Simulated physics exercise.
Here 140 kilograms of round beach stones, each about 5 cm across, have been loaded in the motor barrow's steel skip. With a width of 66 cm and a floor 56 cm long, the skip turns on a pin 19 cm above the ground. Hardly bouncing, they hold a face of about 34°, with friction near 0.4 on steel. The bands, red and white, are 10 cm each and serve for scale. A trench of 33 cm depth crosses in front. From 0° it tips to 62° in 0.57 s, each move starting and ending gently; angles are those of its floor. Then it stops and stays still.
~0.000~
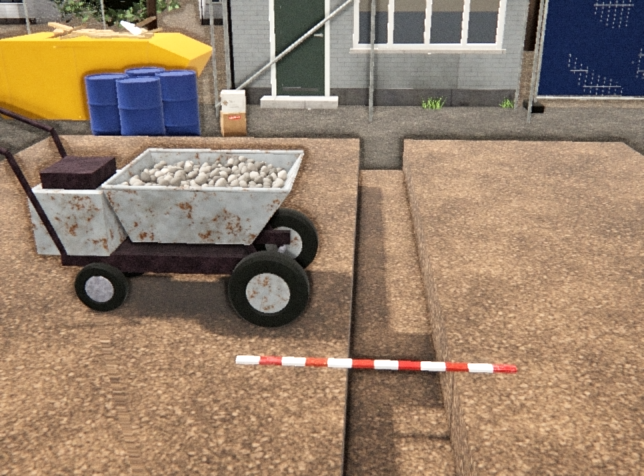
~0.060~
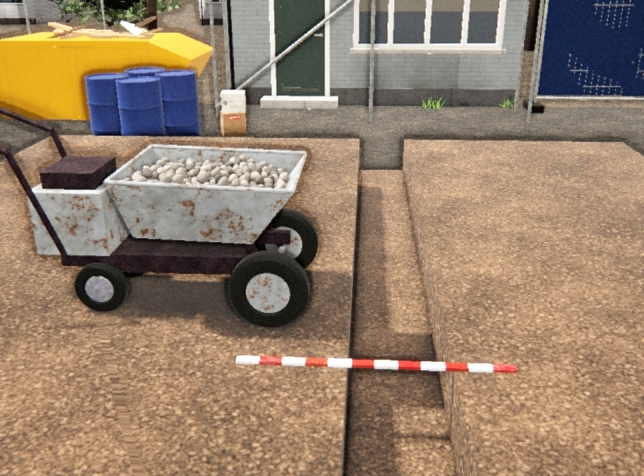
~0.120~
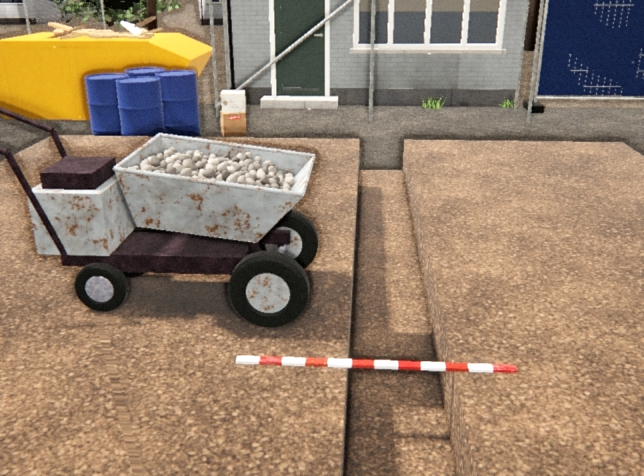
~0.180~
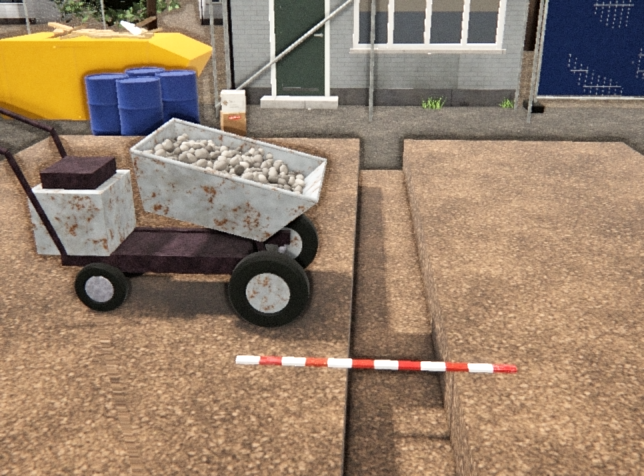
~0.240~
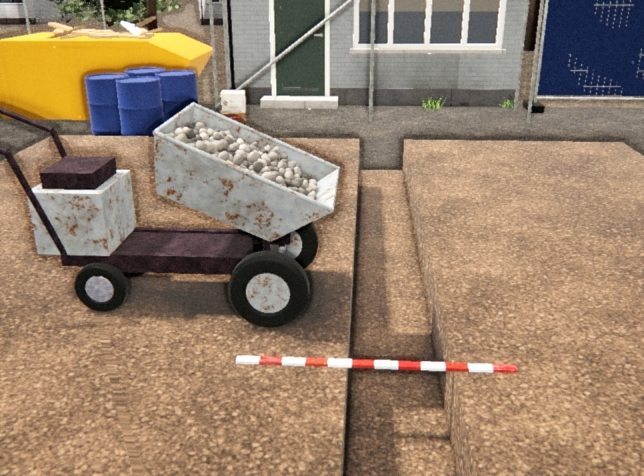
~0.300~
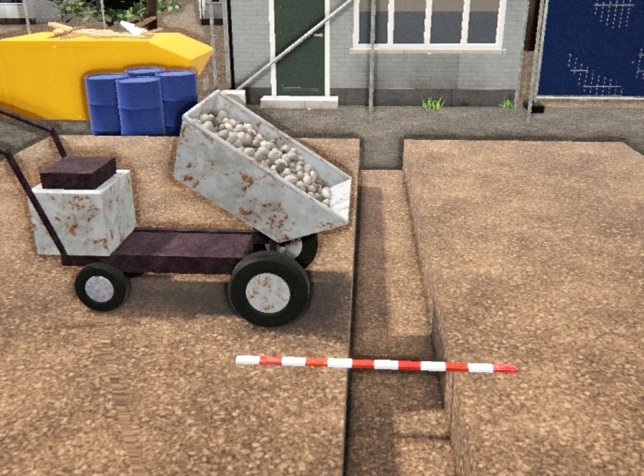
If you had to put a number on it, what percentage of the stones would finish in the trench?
I'd put it at about 54 percent.
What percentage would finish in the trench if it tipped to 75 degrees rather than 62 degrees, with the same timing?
Share in trench: Approx. 50%.
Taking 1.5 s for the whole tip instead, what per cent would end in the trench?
Roughly 80 per cent.
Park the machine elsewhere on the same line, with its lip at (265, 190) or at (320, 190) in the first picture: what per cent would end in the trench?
Near 75 then near 35 percent.
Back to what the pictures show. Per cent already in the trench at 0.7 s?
15 per cent or so by then.
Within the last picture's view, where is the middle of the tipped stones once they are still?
The stones end up centred near (430, 337).
After 0.4 s the floor is at 53°; 100 % in the skip; the foremost stones are at (352, 228).
After 0.7 s the floor is at 62°; 83 % in the skip, 17 % in the trench; the foremost stones are at (438, 287).
After 1.0 s the floor is at 62°; 30 % in the skip, 31 % in the trench, 40 % past the trench; the foremost stones are at (585, 310).
After 3.0 s the floor is at 62°; 5 % in the skip, 54 % in the trench, 41 % past the trench; the foremost stones are past the picture's edge.
